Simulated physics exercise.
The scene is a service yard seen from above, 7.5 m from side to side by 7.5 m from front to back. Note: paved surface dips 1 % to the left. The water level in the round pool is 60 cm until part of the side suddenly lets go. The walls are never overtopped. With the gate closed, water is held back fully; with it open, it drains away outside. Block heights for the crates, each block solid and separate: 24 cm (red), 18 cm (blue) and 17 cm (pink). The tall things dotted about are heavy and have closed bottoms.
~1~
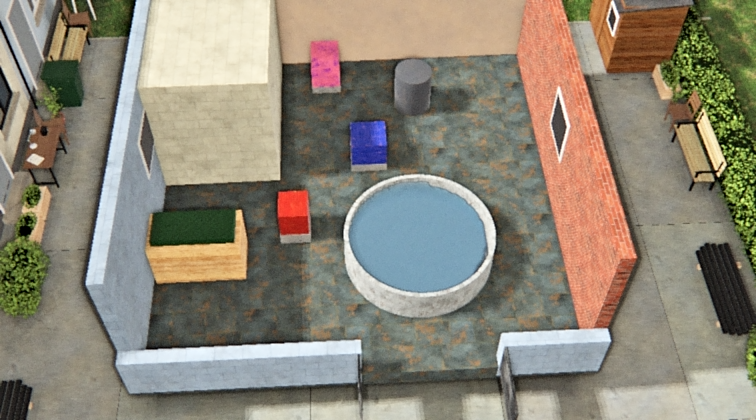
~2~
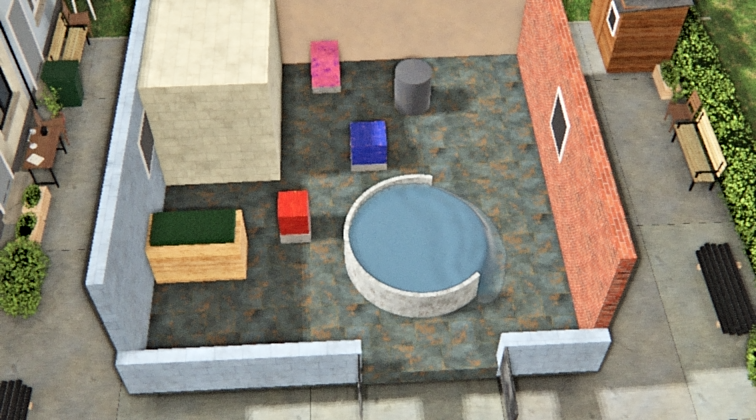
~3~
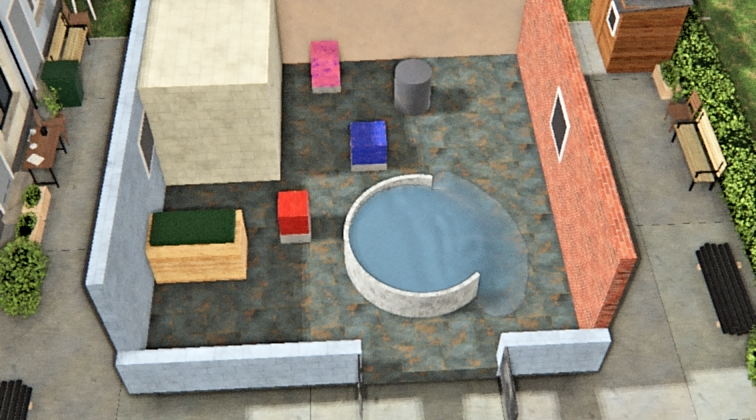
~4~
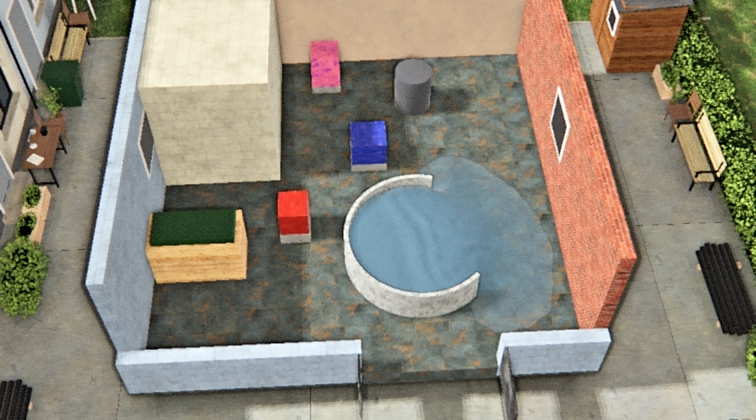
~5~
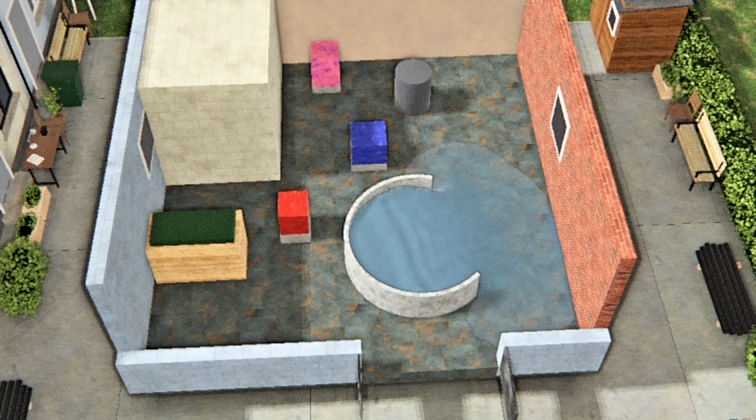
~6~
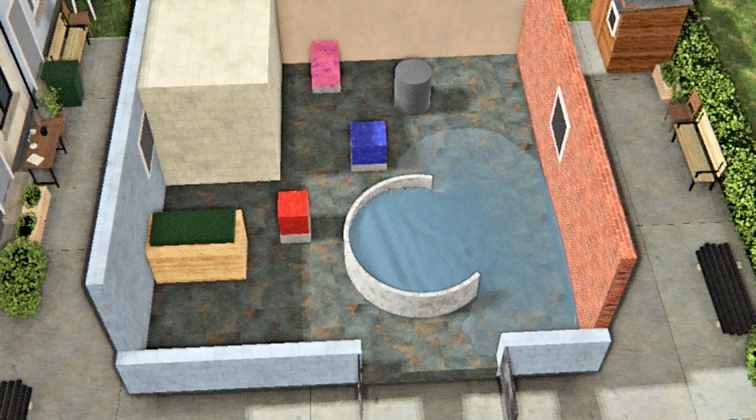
In a walled service yard seen from above, a round pool of still water loses the right side of its pale wall, and water pours through the gap, spreading across the paving toward the brick wall and the grey cylinder.
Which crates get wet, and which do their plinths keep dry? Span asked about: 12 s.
The red crate stays dry; the blue crate stays dry; the pink crate gets wet.
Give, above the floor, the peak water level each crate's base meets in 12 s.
Topping out, red sees 15, blue sees 12 and pink sees 28, all in cm.
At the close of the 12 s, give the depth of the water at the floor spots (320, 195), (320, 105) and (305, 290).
Depths: About 7, 9 and 4 centimetres.
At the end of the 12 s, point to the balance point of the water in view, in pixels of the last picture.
Centre: Approx. (371, 191) px.
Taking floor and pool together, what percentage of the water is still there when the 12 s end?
I'd put it at some 88 percent still there.
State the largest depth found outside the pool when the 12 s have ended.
Up to near 13 cm.
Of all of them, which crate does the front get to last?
Answer: The red one, last of all.
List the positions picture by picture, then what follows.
The round pool at (420, 235) is whole and still, 60 cm deep, in the first picture.
Water pours out at (483, 231) and has run 1.4 m, to (482, 300); deepest outside 31 cm, 60 cm at the round pool's back, in the second picture.
Water pours out at (483, 232) and has run 1.7 m, to (441, 175); deepest outside 31 cm, 60 cm at the round pool's back, in the third picture.
Water pours out at (483, 233) and has run 2.0 m, to (439, 161); deepest outside 28 cm, 60 cm at the round pool's back, in the fourth picture.
The front is at (452, 145), 2.4 m from the gap at (483, 233); 7.0 m2 of floor is under water; 60 cm left at the back of the round pool, in the fifth picture.
The front is at (456, 132), 2.7 m from the gap at (483, 234); 8.8 m2 of floor is under water; 57 cm left at the back of the round pool, in the sixth picture.
A moment later water covers 30 % of the floor and is deepest (38 cm) near (545, 231); red plinth not reached, blue plinth reached, pink plinth not reached.
Soon after water covers 35 % of the floor and is deepest (34 cm) near (547, 239); red plinth not reached, blue plinth reached, pink plinth not reached.
Next water covers 50 % of the floor and is deepest (29 cm) near (517, 66); red plinth not reached, blue plinth reached, pink plinth reached.
Later on water covers 85 % of the floor and is deepest (17 cm) near (345, 74); red plinth reached, blue plinth reached, pink plinth reached.
At the end water covers 100 % of the floor and is deepest (13 cm) near (286, 157); highest at the red plinth 15 cm, highest at the blue plinth 12 cm, highest at the pink plinth 28 cm.
